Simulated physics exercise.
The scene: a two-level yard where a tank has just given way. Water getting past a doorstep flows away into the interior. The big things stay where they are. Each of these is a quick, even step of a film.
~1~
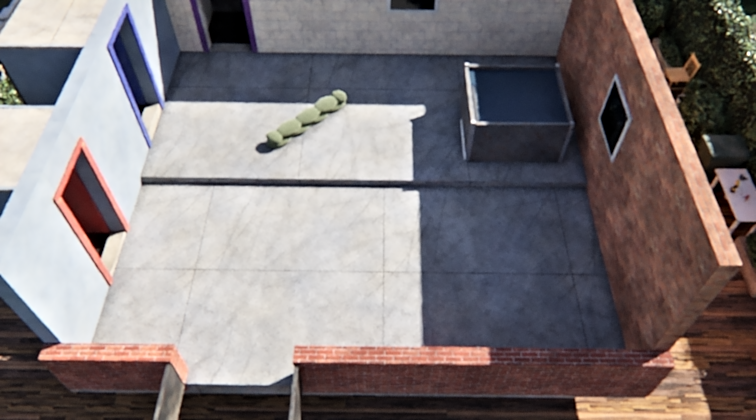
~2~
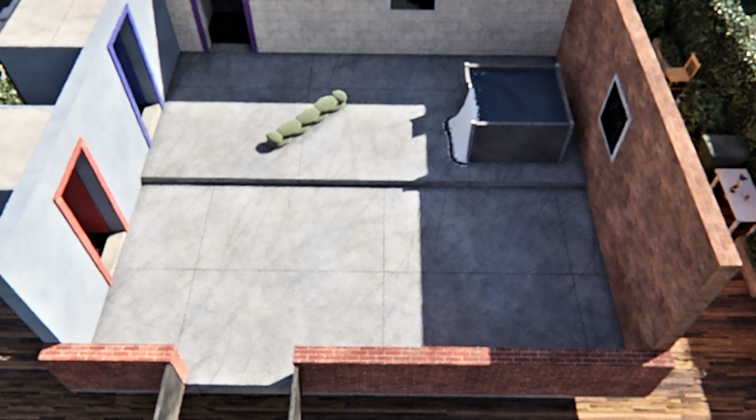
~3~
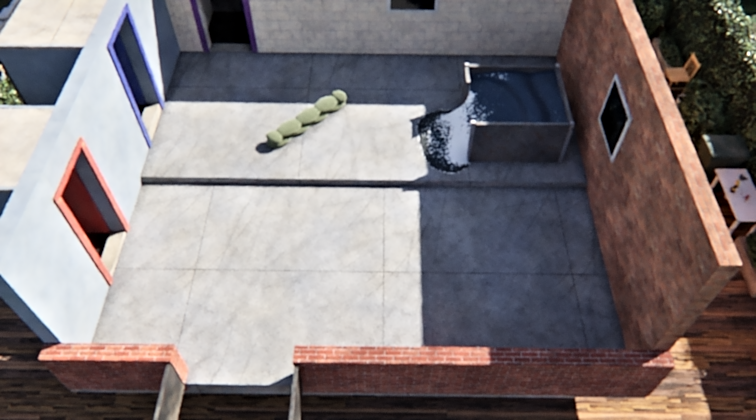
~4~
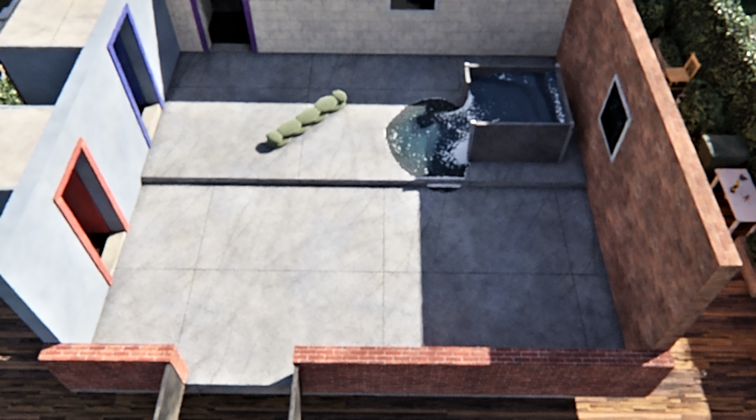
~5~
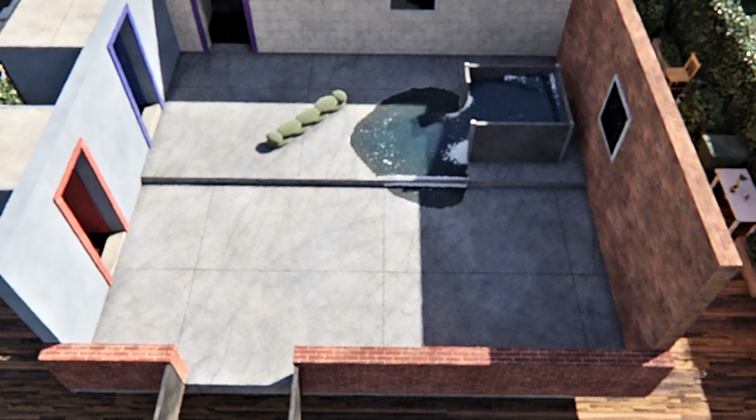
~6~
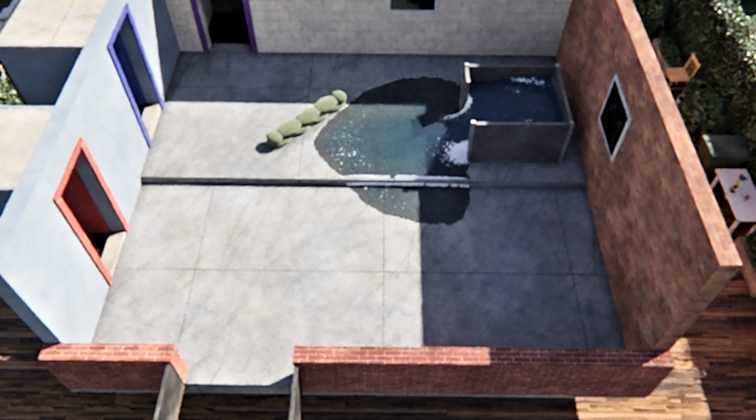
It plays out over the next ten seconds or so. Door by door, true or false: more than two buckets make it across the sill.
Purple door: False; blue door: False; red door: True.
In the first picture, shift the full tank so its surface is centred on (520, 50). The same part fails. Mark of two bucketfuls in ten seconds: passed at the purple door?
Purple: Overshoots.
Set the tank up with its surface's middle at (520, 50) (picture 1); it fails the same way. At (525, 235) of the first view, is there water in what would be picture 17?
That spot ends up unaffected.
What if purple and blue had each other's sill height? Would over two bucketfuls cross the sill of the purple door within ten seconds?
Short answer: Purple door does not get swamped.
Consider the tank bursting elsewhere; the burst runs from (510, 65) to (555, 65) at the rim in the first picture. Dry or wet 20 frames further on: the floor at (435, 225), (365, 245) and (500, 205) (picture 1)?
Listed order gives left alone; left alone; left alone.
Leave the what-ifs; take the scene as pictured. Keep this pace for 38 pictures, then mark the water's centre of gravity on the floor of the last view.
Close to (303, 204).
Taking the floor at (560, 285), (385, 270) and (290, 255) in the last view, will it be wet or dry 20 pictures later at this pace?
Same order as asked: Dry as before; drenched; drenched.
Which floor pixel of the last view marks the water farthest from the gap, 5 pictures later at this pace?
Front's tip: Near (184, 170).
A moment on, water covers 30 % of the floor; the purple door not reached, the blue door not reached, the red door not reached.
Next, water covers 45 % of the floor; the purple door wet at the sill, nothing in, the blue door not reached, the red door wet at the sill, nothing in.
Then, water covers 55 % of the floor; the purple door wet at the sill, nothing in, the blue door wet at the sill, nothing in, the red door over two buckets in.
Later, water covers 65 % of the floor; the purple door wet at the sill, nothing in, the blue door wet at the sill, nothing in, the red door far over two buckets in.
In the end, water covers 75 % of the floor; the purple door under two buckets in, the blue door wet at the sill, nothing in, the red door far over two buckets in.
